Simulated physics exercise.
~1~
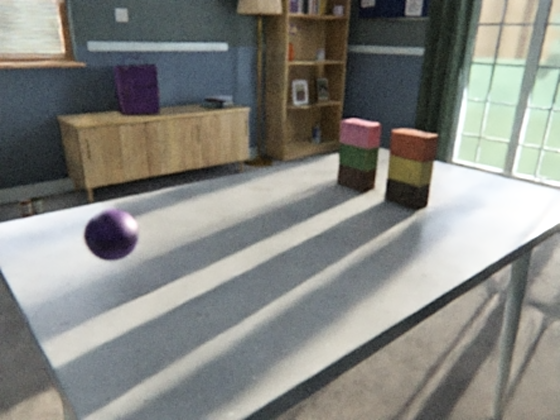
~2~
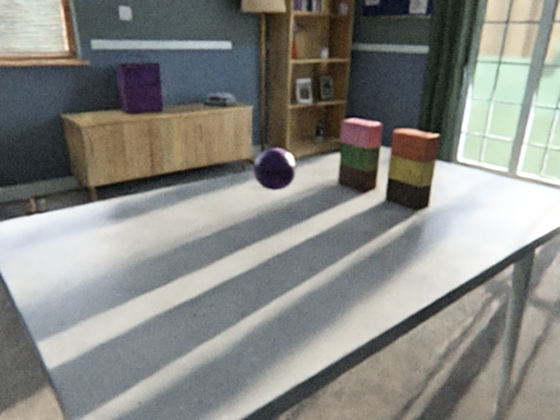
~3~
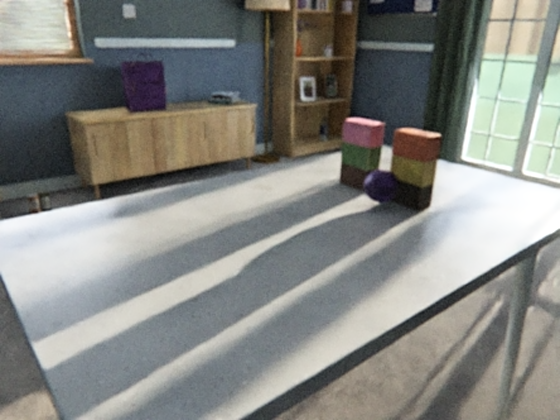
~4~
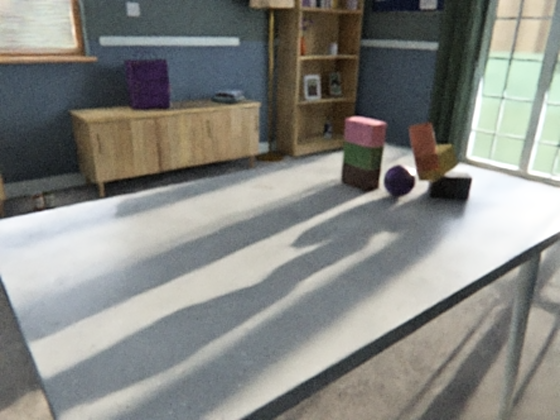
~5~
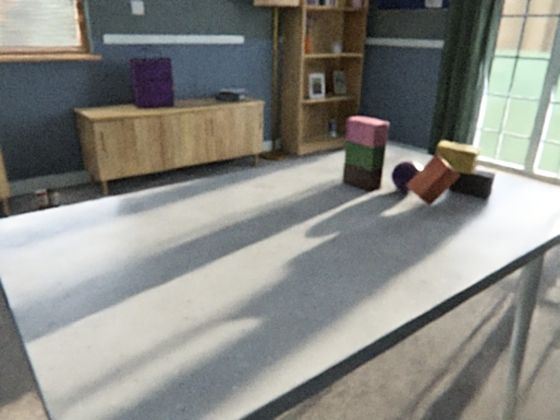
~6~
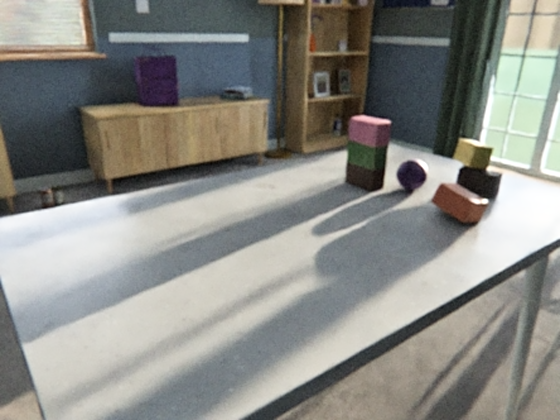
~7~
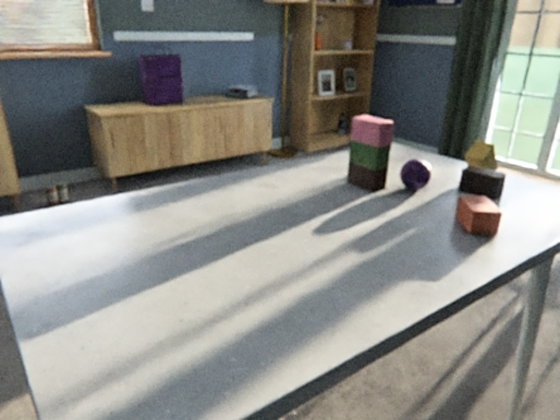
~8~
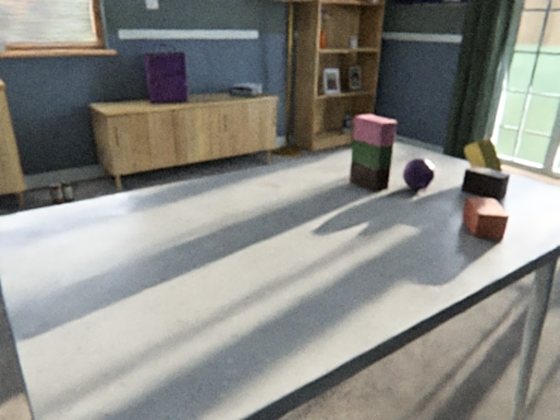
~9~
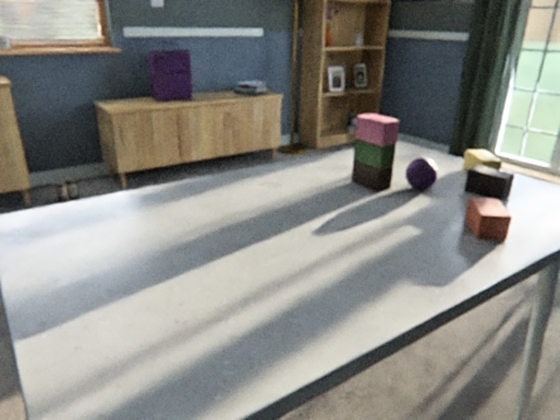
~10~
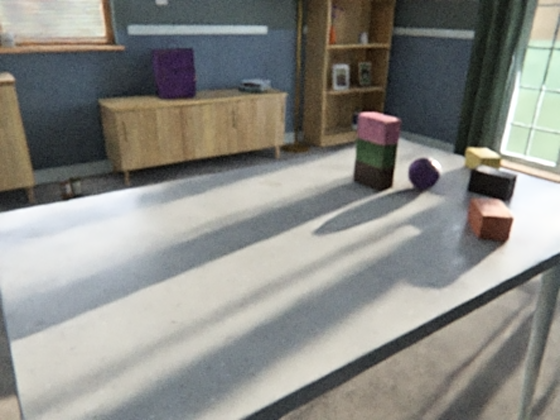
On a sunlit table in a living room, a purple ball moves right and hits a stack of orange, yellow and black blocks, which topples and scatters. The orange block ends tipped in front, with the yellow block behind the black one, while the pink, green and brown stack stays standing.
